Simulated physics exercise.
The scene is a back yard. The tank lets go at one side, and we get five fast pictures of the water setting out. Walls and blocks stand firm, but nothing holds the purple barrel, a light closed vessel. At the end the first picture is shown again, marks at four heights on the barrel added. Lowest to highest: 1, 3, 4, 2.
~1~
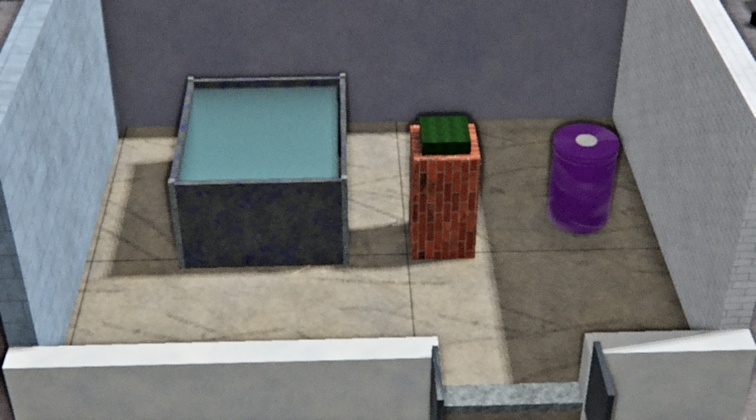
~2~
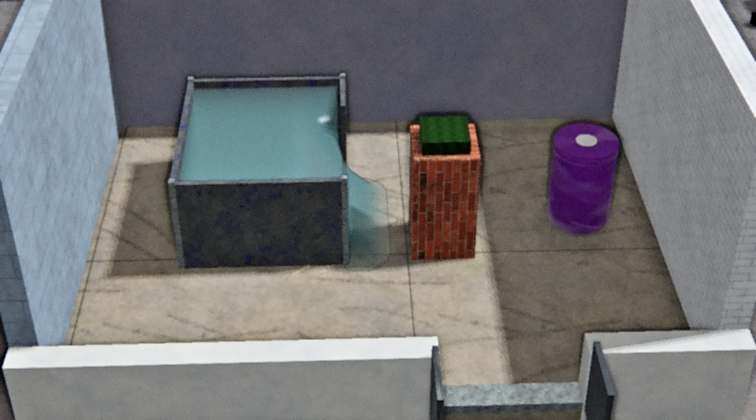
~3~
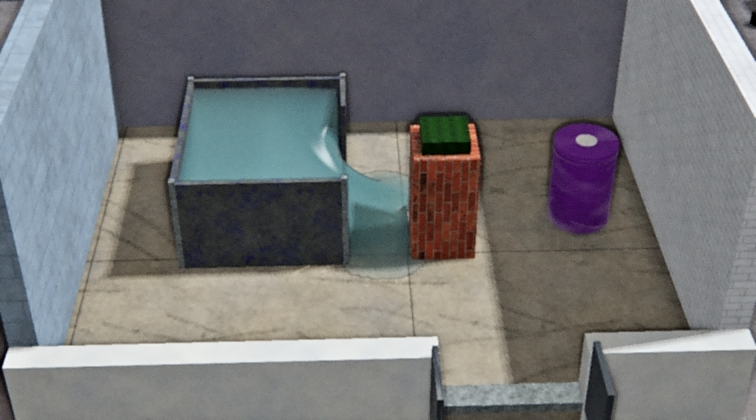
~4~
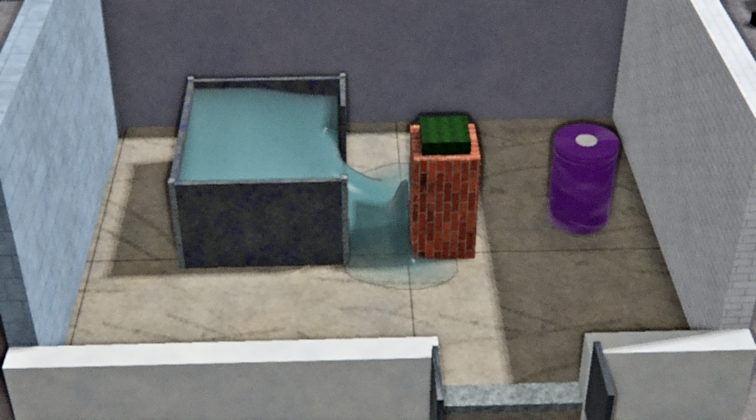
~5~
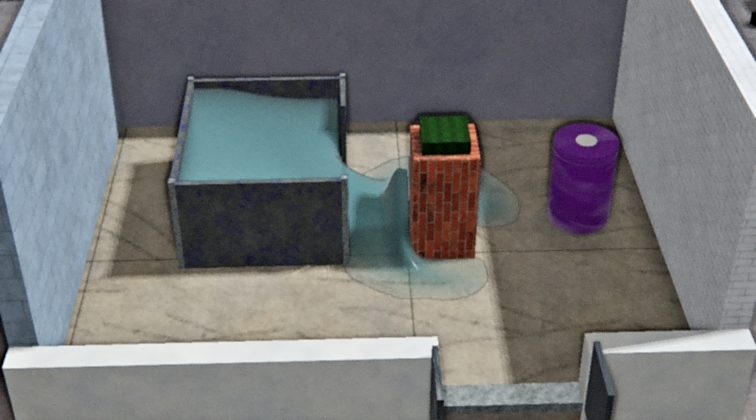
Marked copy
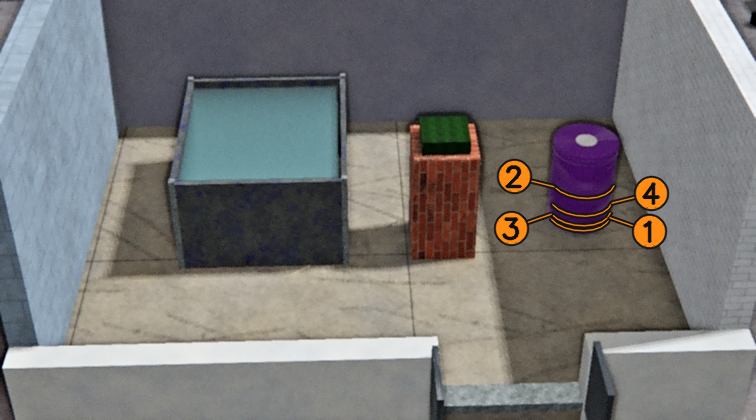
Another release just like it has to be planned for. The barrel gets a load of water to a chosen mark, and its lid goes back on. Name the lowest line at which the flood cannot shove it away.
Use mark 2.
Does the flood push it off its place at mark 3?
Yes.
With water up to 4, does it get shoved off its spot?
Yes, it does.
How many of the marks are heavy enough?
One of the four.
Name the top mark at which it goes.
4 it is.
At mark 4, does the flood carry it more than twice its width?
No, less.
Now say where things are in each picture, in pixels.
The first frame shows lid of the purple barrel at (586, 141); tank full, its middle at (263, 134); open gate at (511, 339).
In the second frame, 3 % of the ground wet, in view closest to the barrel at (376, 222).
In the third frame, 6 % of the ground wet, in view closest to the barrel at (400, 268).
In the fourth frame, 9 % of the ground wet, in view closest to the barrel at (448, 268).
The fifth frame shows lid of the purple barrel at (586, 141); 13 % of the ground wet, in view closest to the barrel at (510, 202).
On the marked copy, 1 at (583, 230); 2 at (587, 198); 3 at (584, 225); 4 at (585, 216); from the bottom up 1, 3, 4, 2.
Choosing 1, it is pushed about 6 times its own width away.
Choosing 2, it does not move.
Choosing 3, it is pushed about 3 times its own width away.
Choosing 4, it is pushed about its own width away.
